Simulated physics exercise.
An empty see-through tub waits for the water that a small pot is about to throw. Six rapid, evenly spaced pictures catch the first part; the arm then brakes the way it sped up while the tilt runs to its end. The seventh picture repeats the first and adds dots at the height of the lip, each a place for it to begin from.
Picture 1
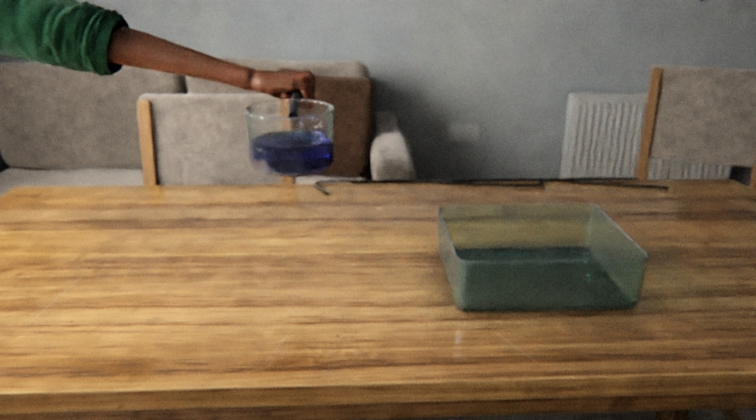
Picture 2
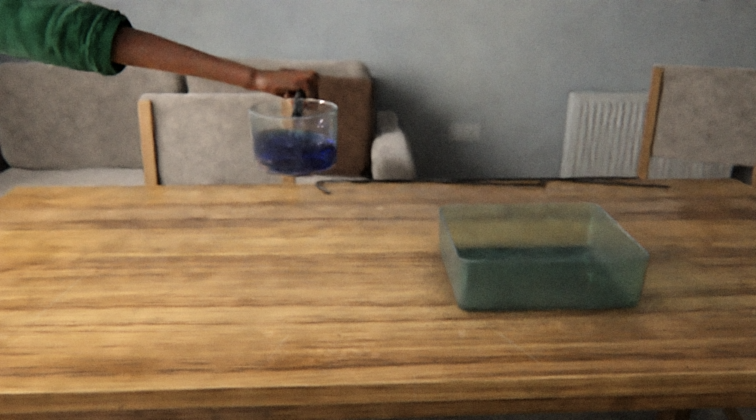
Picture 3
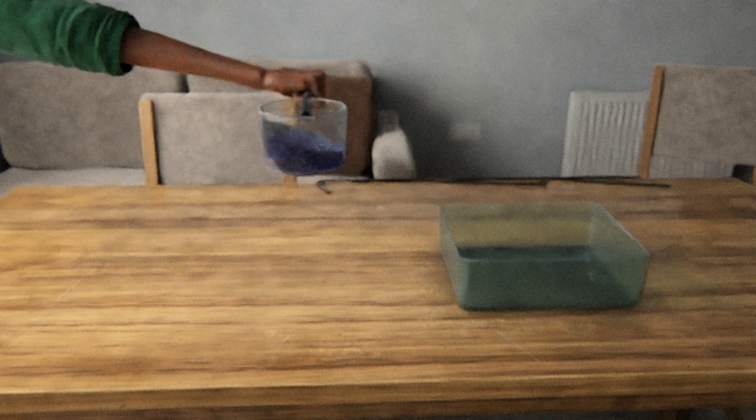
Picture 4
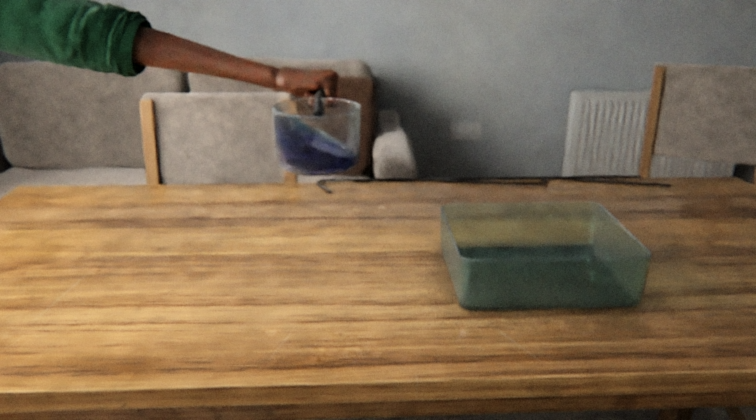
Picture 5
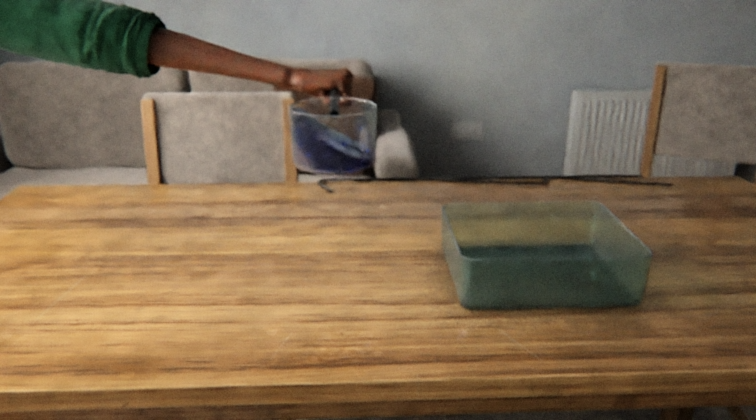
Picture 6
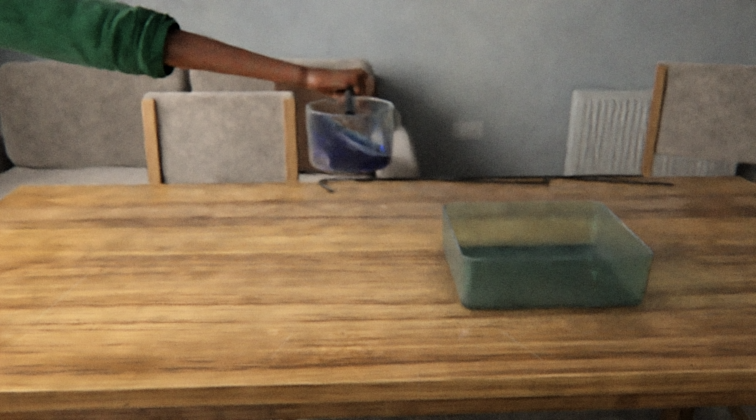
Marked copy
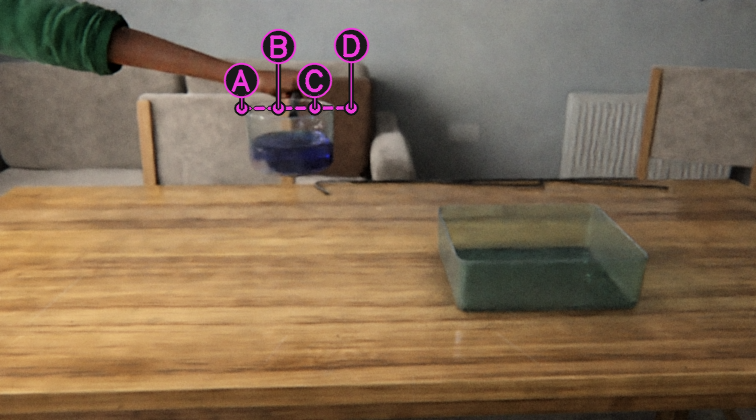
Hand in green sleeve carrying a clear pot of sloshing blue liquid slowly rightward above a wooden table holding a see-through tub.
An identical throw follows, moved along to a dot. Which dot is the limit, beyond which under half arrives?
D is the one.
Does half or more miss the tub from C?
Yes.
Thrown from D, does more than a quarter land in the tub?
Yes.
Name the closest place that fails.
The answer is C.
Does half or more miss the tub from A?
Yes, that goes wrong.
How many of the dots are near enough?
One of the four.
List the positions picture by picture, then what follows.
In the first picture, upright, lip at (332, 108); tub from (455, 308) to (636, 305); nothing has left yet.
In the second picture, upright, lip at (335, 107); nothing has left yet.
In the third picture, upright, lip at (345, 107); nothing has left yet.
In the fourth picture, upright, lip at (358, 106); nothing has left yet.
In the fifth picture, upright, lip at (375, 105); nothing has left yet.
In the sixth picture, upright, lip at (392, 105); nothing has left yet.
On the marked copy, A at (241, 108); B at (278, 108); C at (314, 108); D at (351, 107).
For place A, about 0 % lands in the tub, 100 % falls short.
For place B, about 8 % lands in the tub, 91 % falls short.
For place C, about 26 % lands in the tub, 70 % falls short and 5 % goes beside or beyond.
For place D, about 80 % lands in the tub, 11 % falls short and 9 % goes beside or beyond.
